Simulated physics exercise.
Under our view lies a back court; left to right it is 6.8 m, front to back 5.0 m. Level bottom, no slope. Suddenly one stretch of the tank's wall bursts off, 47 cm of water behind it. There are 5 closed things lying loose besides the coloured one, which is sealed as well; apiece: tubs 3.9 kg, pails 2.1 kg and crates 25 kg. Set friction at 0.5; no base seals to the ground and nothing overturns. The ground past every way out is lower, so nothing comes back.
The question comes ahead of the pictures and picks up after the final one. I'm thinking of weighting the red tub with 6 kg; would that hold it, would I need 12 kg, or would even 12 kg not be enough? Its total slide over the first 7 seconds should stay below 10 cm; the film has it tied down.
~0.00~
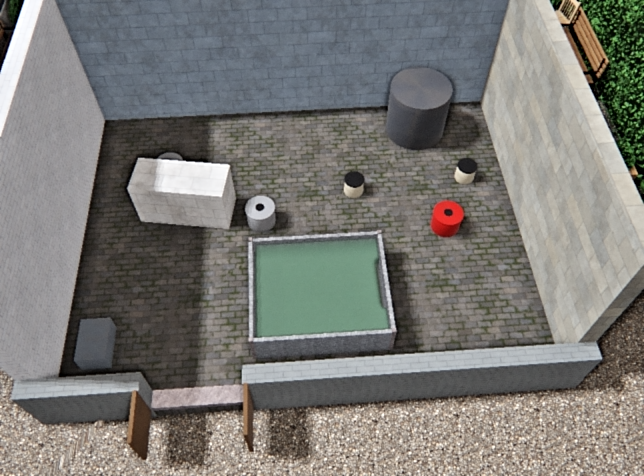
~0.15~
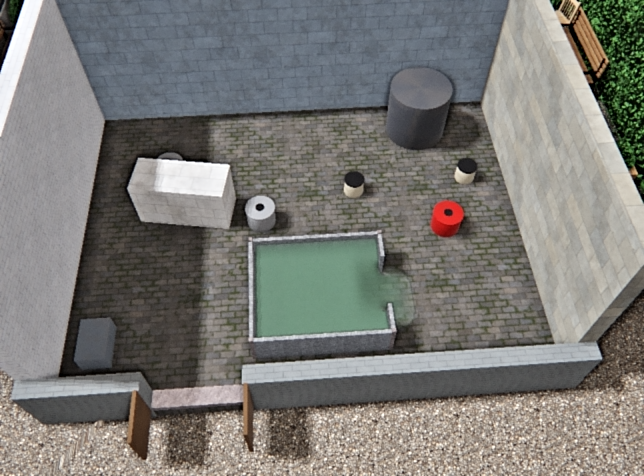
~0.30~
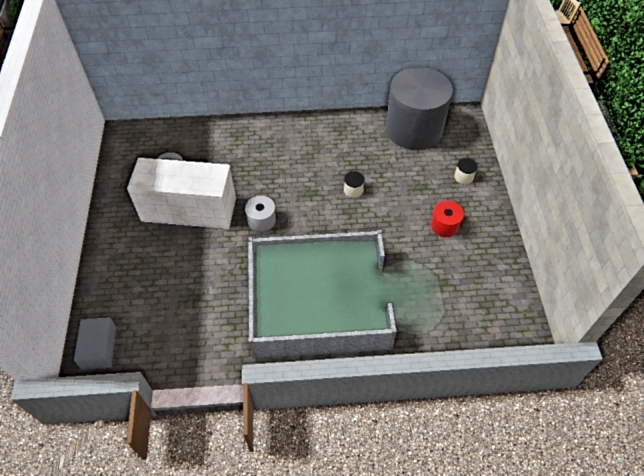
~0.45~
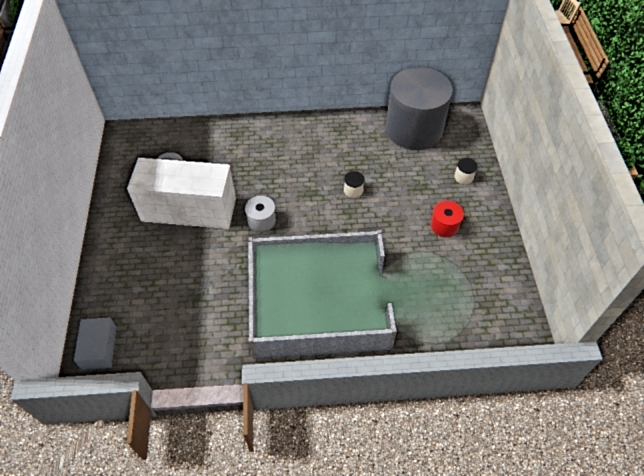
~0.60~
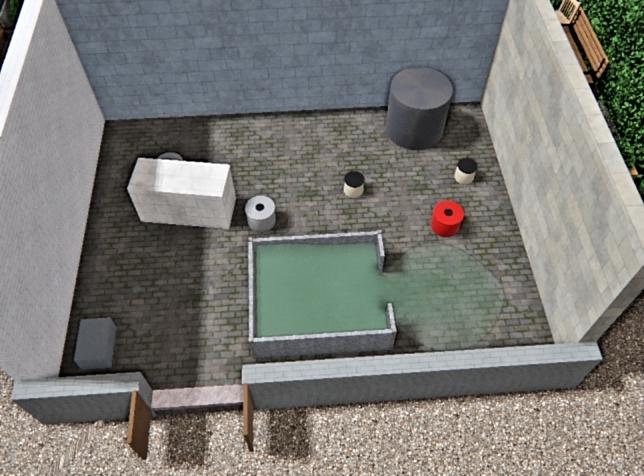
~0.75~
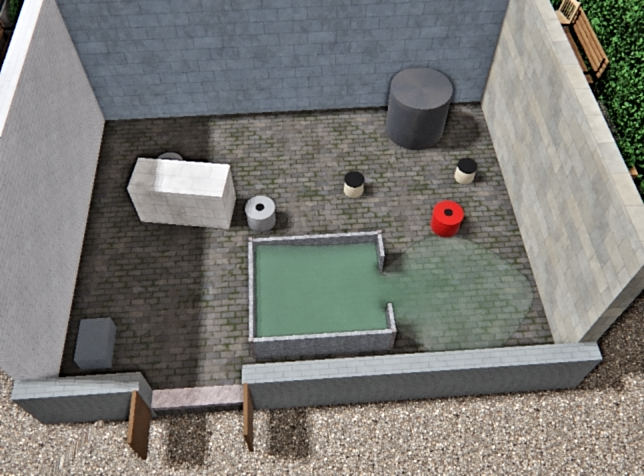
It's going to move too far regardless.
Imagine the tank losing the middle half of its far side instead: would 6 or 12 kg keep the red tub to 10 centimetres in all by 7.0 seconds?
Then even the small mass works.
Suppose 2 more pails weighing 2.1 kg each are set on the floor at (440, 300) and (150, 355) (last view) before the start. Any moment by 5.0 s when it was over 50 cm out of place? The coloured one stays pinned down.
Taking them as listed: Beyond and not beyond.
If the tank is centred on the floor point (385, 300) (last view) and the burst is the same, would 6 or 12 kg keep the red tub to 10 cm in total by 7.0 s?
In that case the lighter mass suffices.
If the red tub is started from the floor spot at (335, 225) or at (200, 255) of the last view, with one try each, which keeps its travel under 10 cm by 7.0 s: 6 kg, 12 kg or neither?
Respectively, first option suffices; first option suffices.
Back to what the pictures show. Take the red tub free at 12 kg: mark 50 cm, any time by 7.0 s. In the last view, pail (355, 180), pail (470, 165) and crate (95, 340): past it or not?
In that order: Short of it, more, short of it.
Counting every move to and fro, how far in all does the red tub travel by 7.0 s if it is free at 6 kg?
Adding it all up, something like 250 cm.
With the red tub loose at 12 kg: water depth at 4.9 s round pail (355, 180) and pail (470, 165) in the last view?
2 and 3 cm.
After 1.4 s the red tub would be 12 cm from its start with 6 kg and 0 cm from its start with 12 kg; 3 cm of water round it then.
After 3.1 s the red tub would be 79 cm from its start with 6 kg and 2 cm from its start with 12 kg; 3 cm of water round it then.
After 4.9 s the red tub would be 140 cm from its start with 6 kg and 34 cm from its start with 12 kg; 4 cm of water round it then.
After 7.0 s the red tub would be 183 cm from its start with 6 kg and 34 cm from its start with 12 kg; 5 cm of water round it then.
